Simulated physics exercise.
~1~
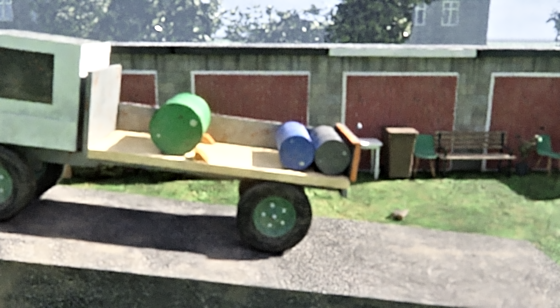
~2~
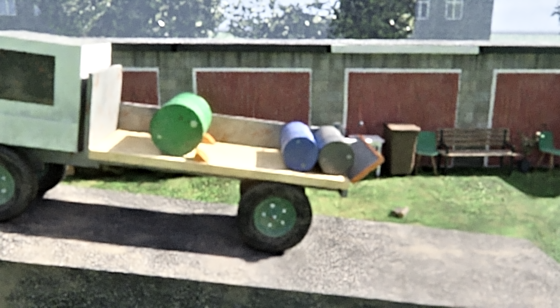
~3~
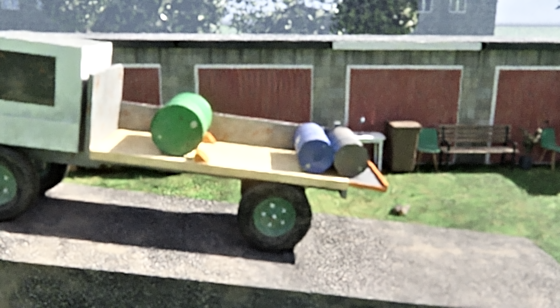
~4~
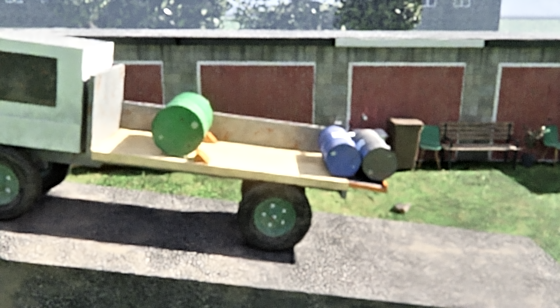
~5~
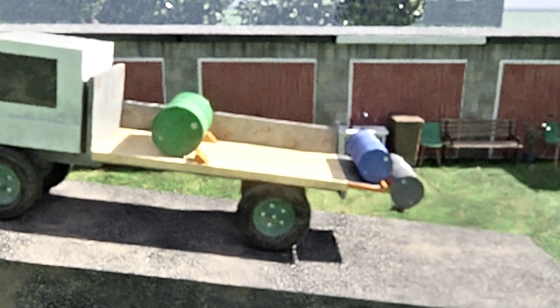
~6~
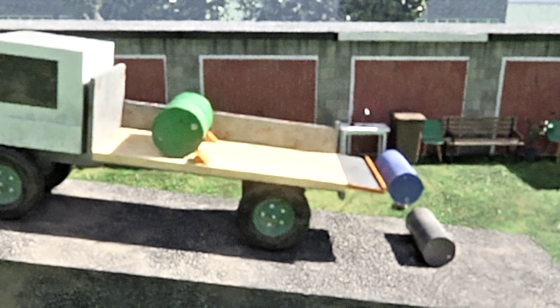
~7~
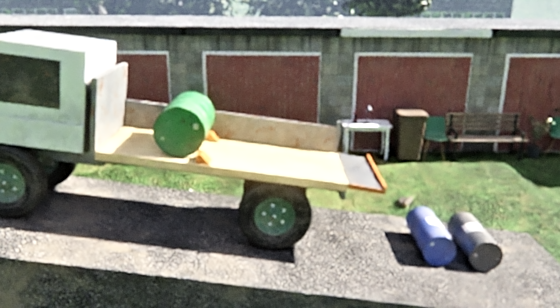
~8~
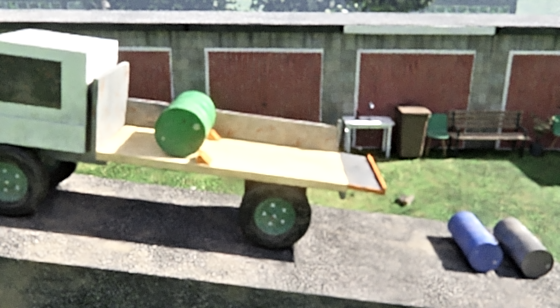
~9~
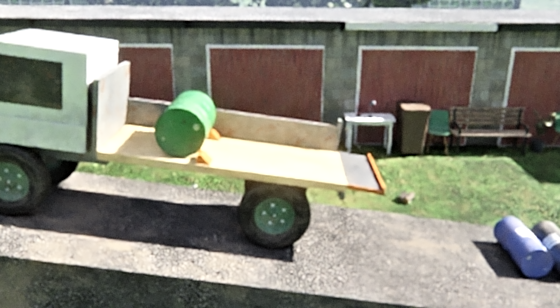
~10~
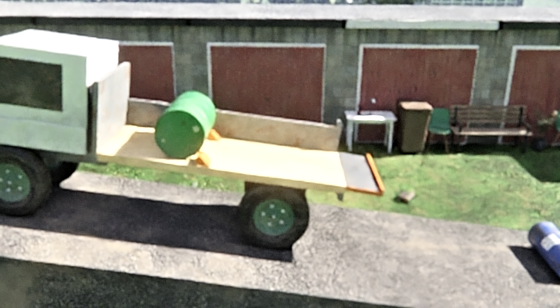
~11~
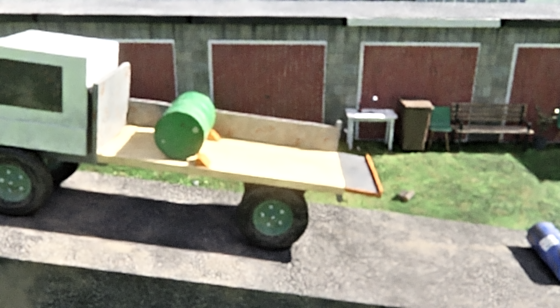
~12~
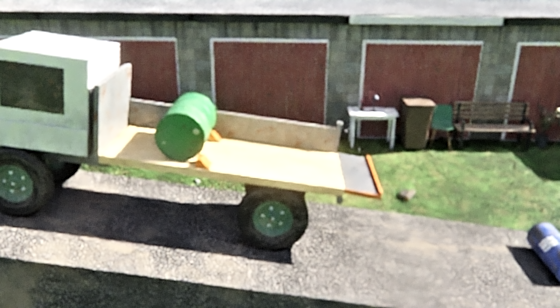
The tailgate drops and two drums roll off onto the ground while the green stays aboard.
